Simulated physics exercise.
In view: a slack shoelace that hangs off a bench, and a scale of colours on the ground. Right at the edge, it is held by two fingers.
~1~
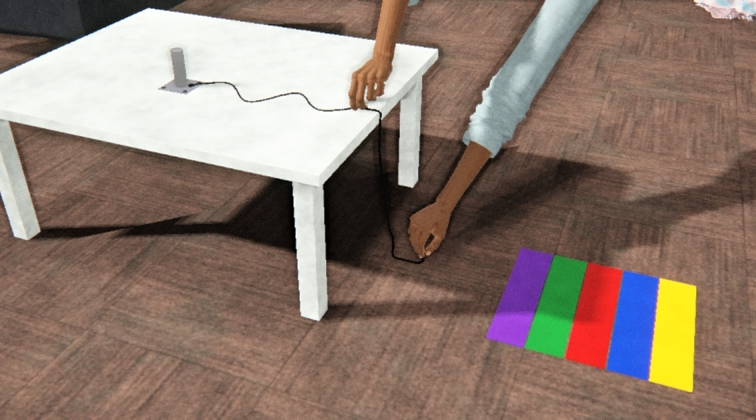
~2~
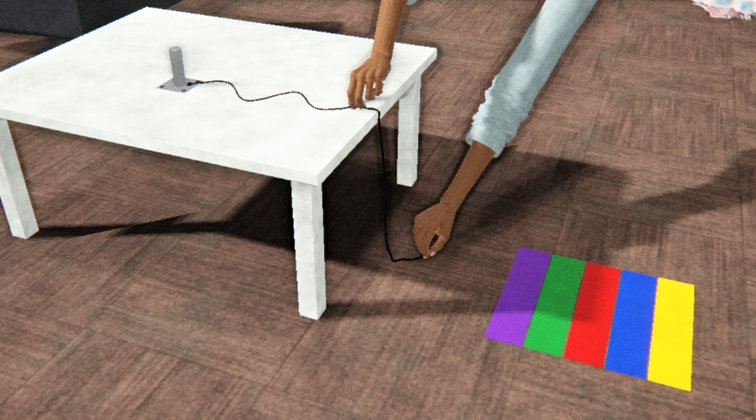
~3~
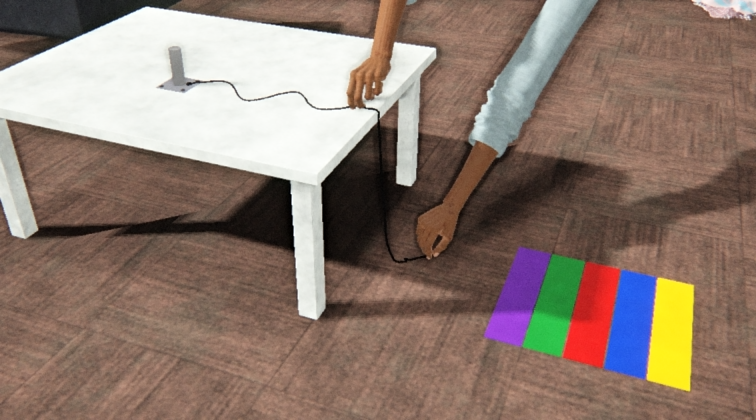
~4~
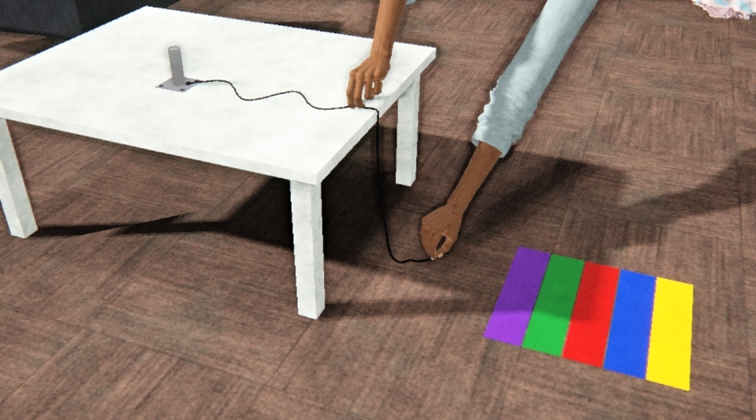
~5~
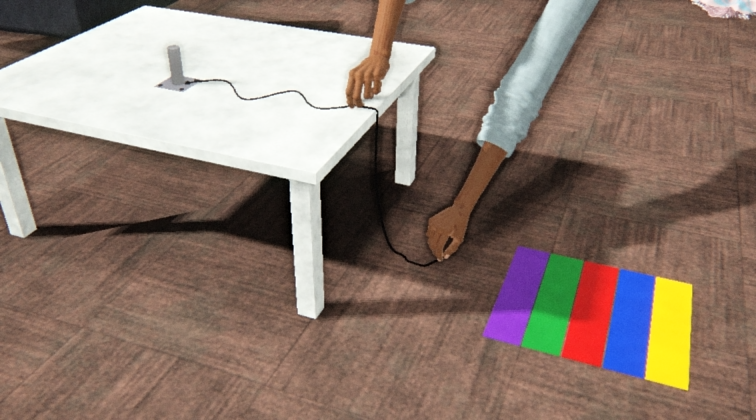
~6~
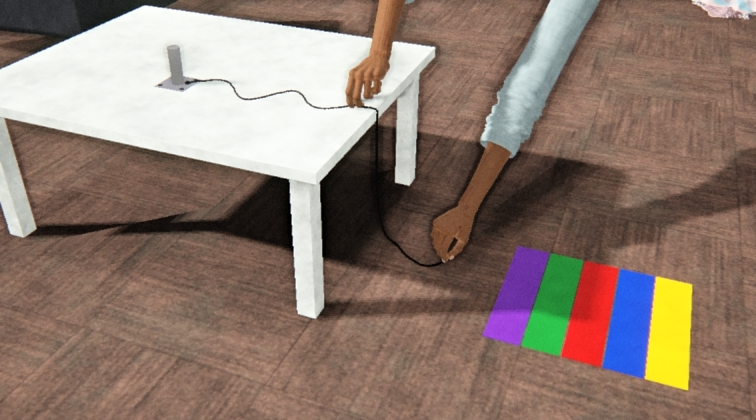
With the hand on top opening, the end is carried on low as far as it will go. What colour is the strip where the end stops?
It is red.
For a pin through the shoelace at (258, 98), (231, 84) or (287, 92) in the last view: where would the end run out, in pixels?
For the three tries you'd see (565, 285), (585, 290) and (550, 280).
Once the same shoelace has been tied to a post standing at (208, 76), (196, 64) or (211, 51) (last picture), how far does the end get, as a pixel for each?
The three places are (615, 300), (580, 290) and (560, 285), in that order.
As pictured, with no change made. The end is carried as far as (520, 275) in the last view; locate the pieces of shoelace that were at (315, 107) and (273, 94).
The two spots land somewhere near (366, 110) and (299, 101).
Soon after, end near (520, 275); over purple.
After that, end near (568, 286); over green.
At the stop, end near (598, 293); over red. The red one.
